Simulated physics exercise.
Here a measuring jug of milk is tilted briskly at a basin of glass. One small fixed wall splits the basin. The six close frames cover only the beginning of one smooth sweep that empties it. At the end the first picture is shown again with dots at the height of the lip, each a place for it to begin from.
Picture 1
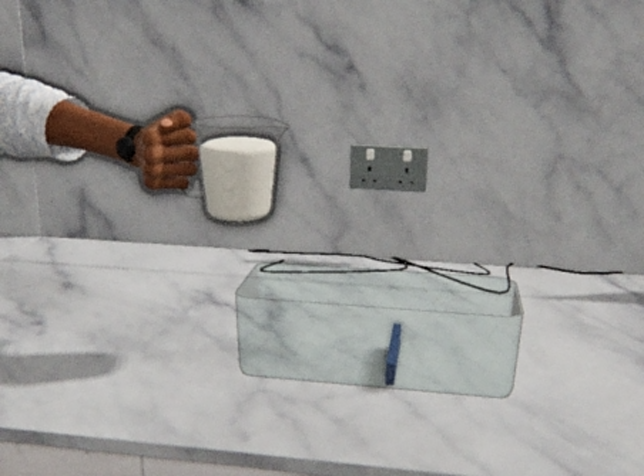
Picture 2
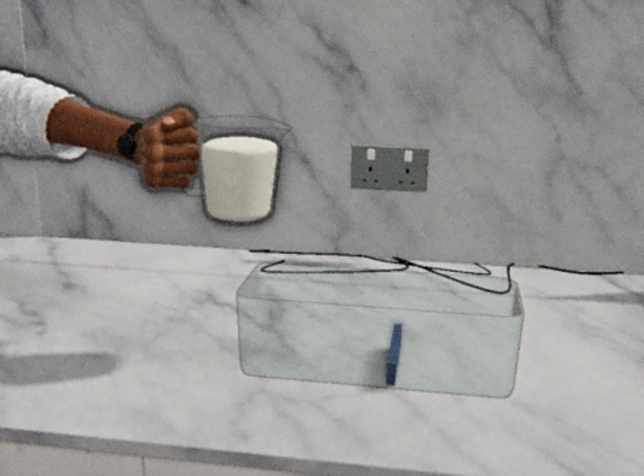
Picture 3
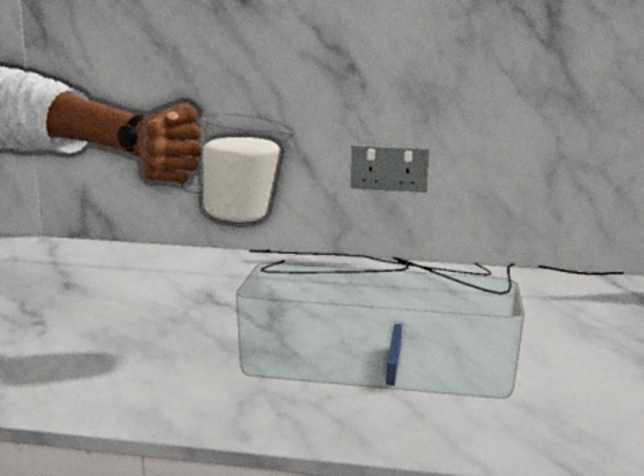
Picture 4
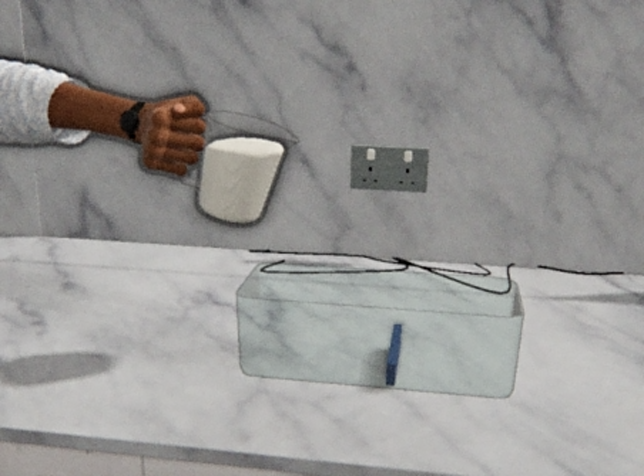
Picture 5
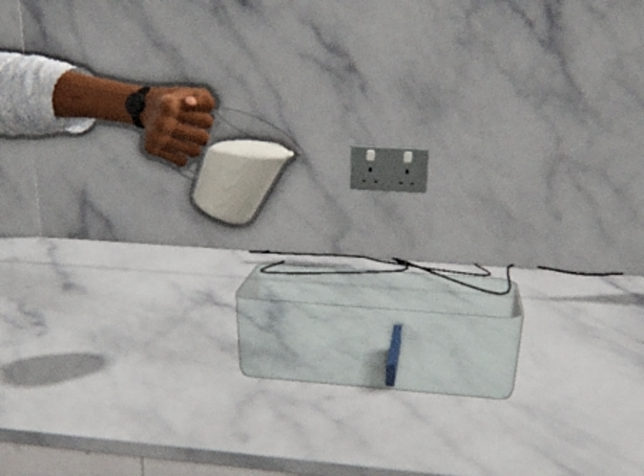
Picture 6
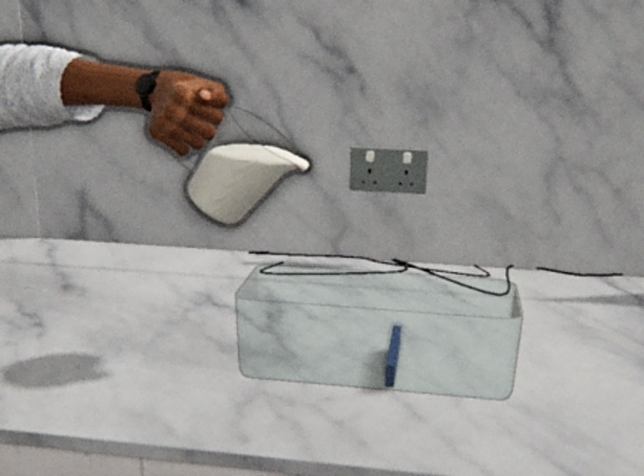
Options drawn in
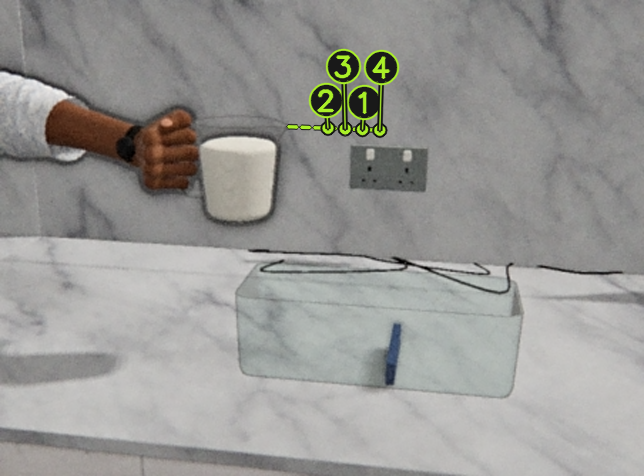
At a marble counter with a wall socket behind it, a hand held up a clear jug of milk, upright at first, then tilted it rightward above a glass basin, milk reaching the lip.
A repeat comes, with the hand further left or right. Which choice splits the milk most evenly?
3 works best here.
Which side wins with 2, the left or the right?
The left one.
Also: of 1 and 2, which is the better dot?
That is dot 1.
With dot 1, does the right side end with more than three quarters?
No.
On the marked copy, 1 at (362, 129); 2 at (328, 128); 3 at (345, 128); 4 at (379, 130).
If 1 is chosen, about 29 % ends left of the wall and 69 % right of it.
If 2 is chosen, about 82 % ends left of the wall and 13 % right of it; 5 % is lost outside.
If 3 is chosen, about 51 % ends left of the wall and 48 % right of it.
If 4 is chosen, about 16 % ends left of the wall and 82 % right of it.
